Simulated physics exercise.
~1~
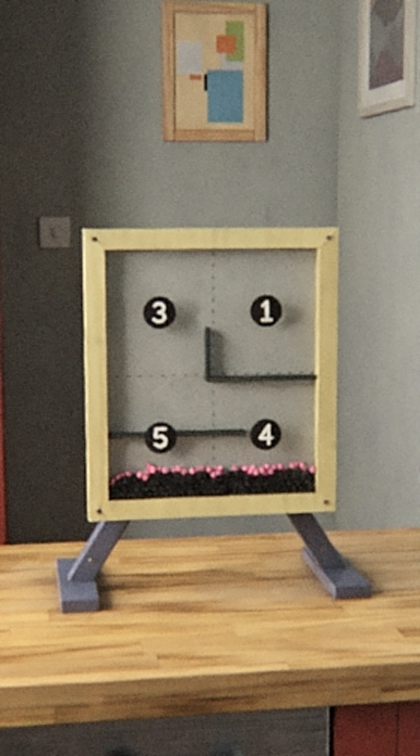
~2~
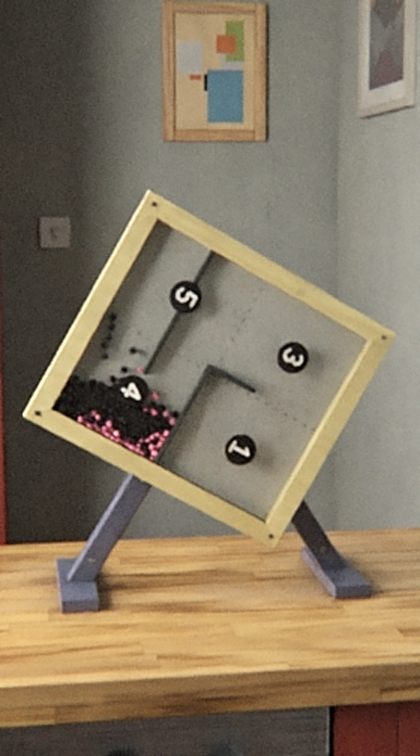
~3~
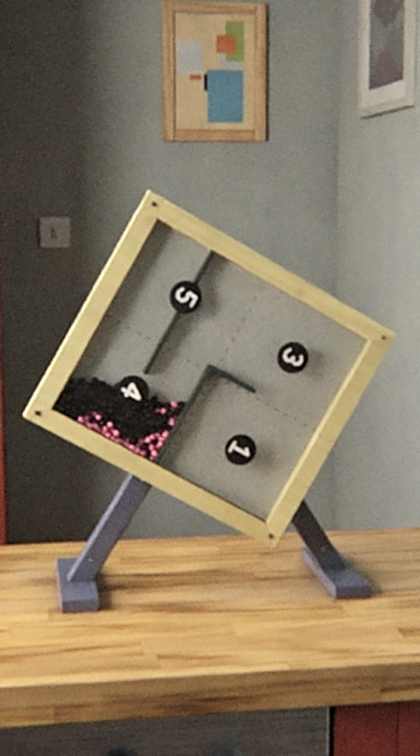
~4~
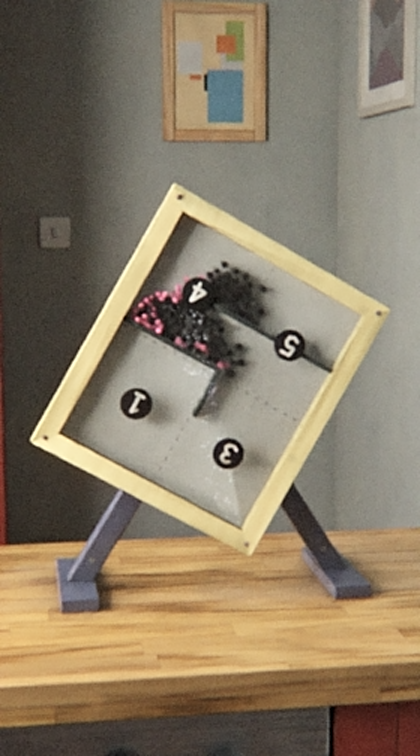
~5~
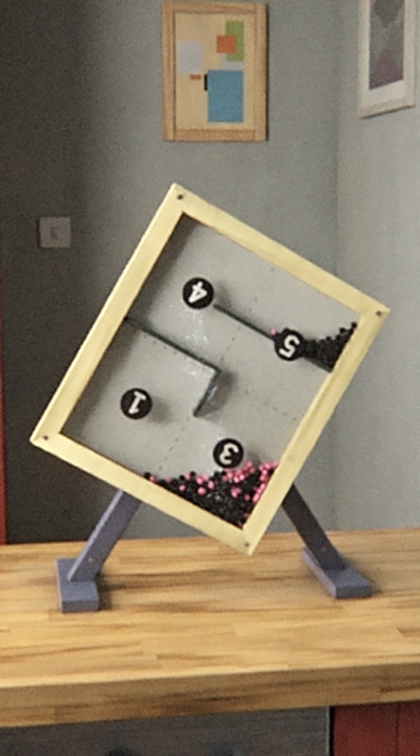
A framed case turns clockwise twice, spilling its black and pink beads mostly into quarter three.
